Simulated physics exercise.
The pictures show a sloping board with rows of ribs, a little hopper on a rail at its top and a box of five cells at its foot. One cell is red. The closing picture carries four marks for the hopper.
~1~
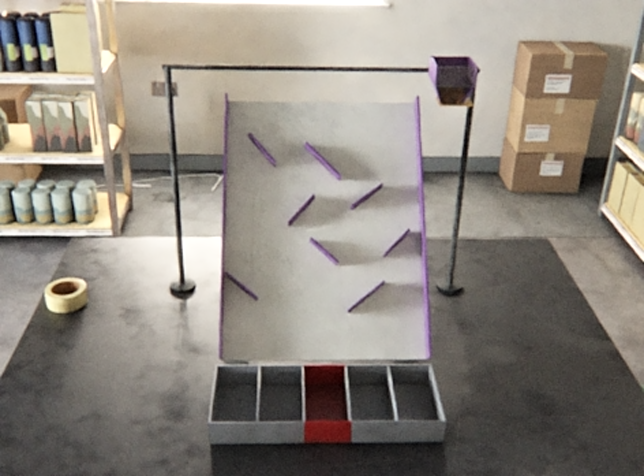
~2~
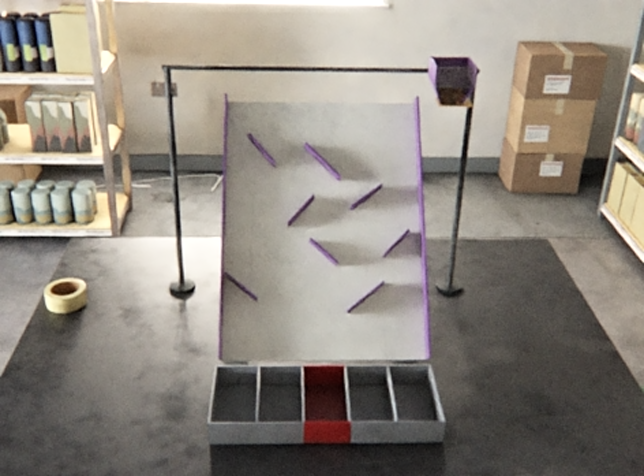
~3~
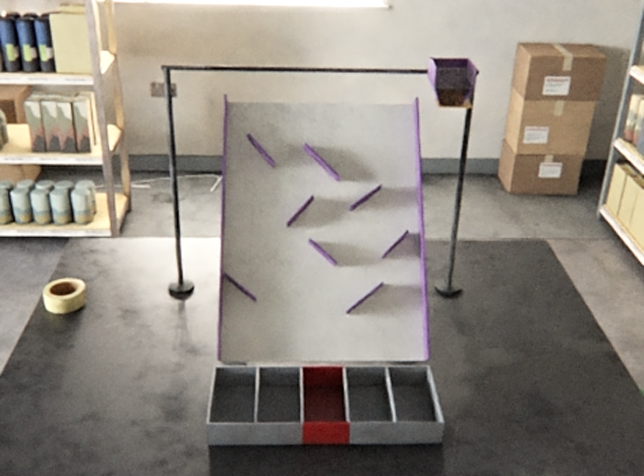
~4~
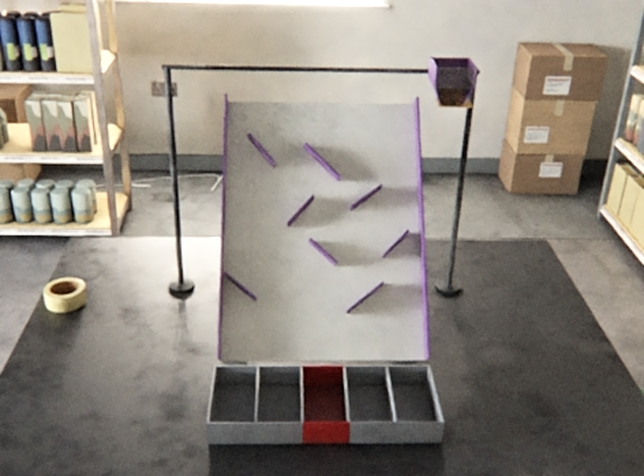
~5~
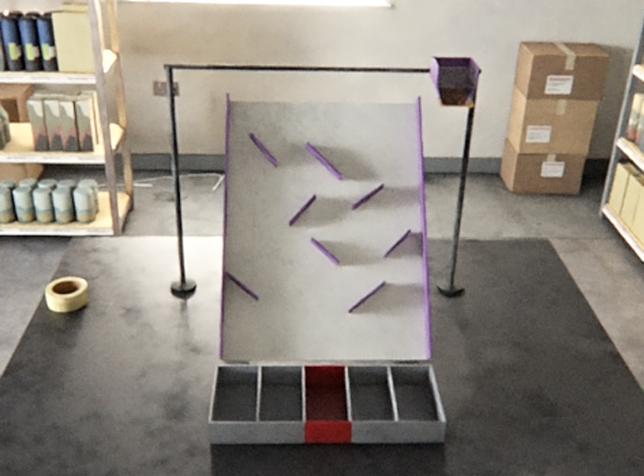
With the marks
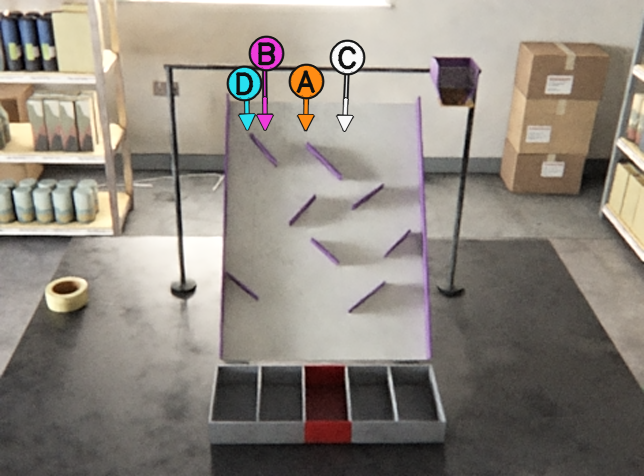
A pale sloping board with purple ribs stood above a five-cell box with a red middle cell, while a small hopper sat at the right of the rail; nothing noticeably moved.
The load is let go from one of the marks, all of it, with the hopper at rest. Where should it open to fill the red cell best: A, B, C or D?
It is C.
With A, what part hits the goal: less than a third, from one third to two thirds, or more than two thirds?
From one third to two thirds.
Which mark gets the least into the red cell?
That is mark B.
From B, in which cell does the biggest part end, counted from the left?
The second from the left.
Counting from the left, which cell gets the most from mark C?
It is the third one.
On the marked copy, mark A meets the board at (305, 124); mark B meets the board at (265, 124); mark C meets the board at (344, 125); mark D meets the board at (247, 124).
For mark A, about half in the red cell, about half in other cells.
For mark B, a small part in the red cell, most in other cells.
For mark C, most in the red cell, a small part in other cells.
For mark D, about half in the red cell, about half in other cells.
